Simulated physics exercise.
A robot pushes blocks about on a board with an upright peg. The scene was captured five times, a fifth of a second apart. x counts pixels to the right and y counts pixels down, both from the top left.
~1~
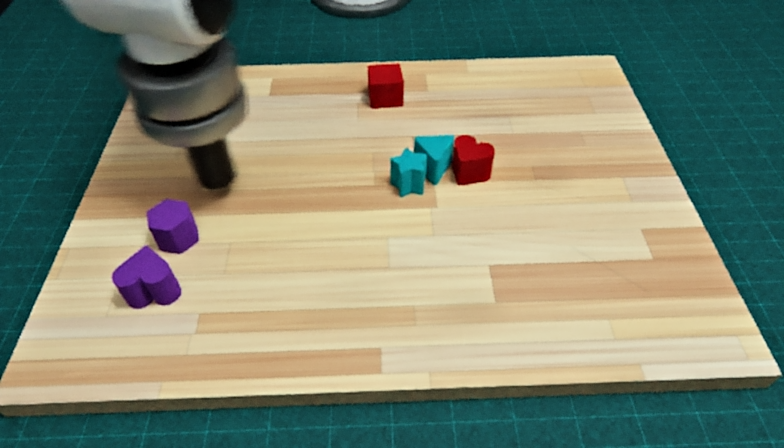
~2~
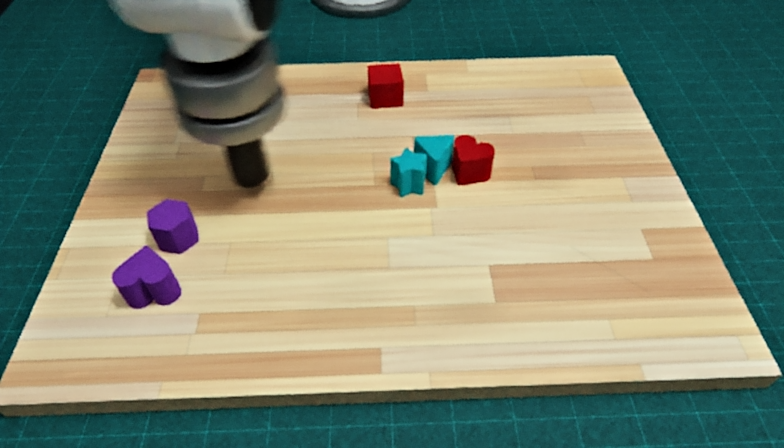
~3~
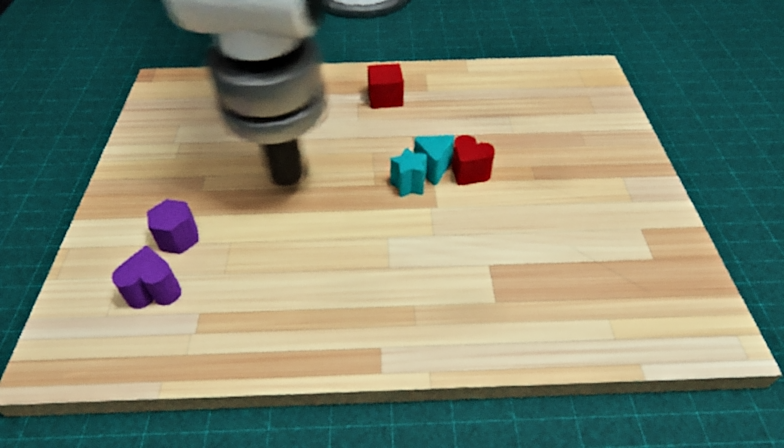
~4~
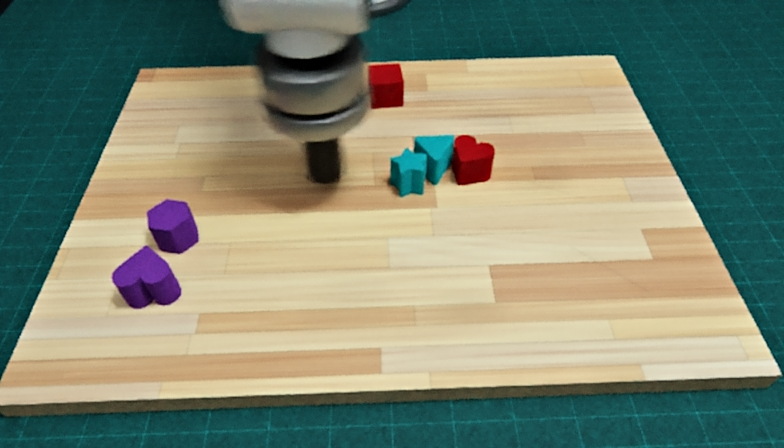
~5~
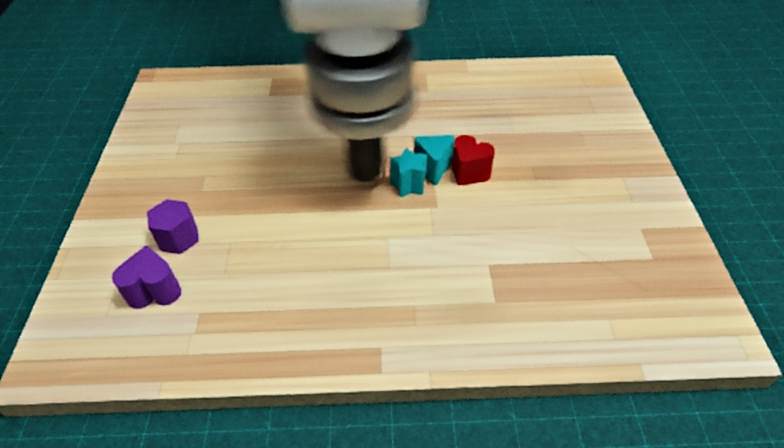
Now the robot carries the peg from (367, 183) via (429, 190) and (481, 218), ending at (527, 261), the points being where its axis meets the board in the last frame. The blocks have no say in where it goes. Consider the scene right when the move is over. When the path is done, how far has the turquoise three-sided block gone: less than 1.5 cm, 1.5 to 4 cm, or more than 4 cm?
Final distance: Less than 1.5 cm.
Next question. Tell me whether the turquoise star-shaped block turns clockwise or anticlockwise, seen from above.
Bird's-eye view: Counterclockwise.
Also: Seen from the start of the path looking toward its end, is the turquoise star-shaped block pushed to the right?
It seems not.
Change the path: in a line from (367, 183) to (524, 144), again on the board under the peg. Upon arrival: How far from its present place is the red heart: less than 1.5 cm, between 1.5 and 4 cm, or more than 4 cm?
It ends 1.5 to 4 cm away.
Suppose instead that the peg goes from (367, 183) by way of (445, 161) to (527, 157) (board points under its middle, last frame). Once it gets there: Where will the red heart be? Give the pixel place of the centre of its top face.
Its top middle will sit at (516, 155).
The first path, step by step. One third of the way, peg (429, 178); turquoise star-shaped block (462, 173), turned 25° anticlockwise; turquoise three-sided block (442, 144), turned 30° anticlockwise; red heart (478, 147), turned 20° anticlockwise.
Two thirds of the way, peg (484, 207); turquoise star-shaped block (521, 195), turned 45° anticlockwise; turquoise three-sided block (442, 144), turned 30° anticlockwise; red heart (479, 147), turned 20° anticlockwise.
At the end, peg (530, 249); turquoise star-shaped block (539, 202), turned 90° anticlockwise; turquoise three-sided block (442, 144), turned 30° anticlockwise; red heart (479, 147), turned 20° anticlockwise.
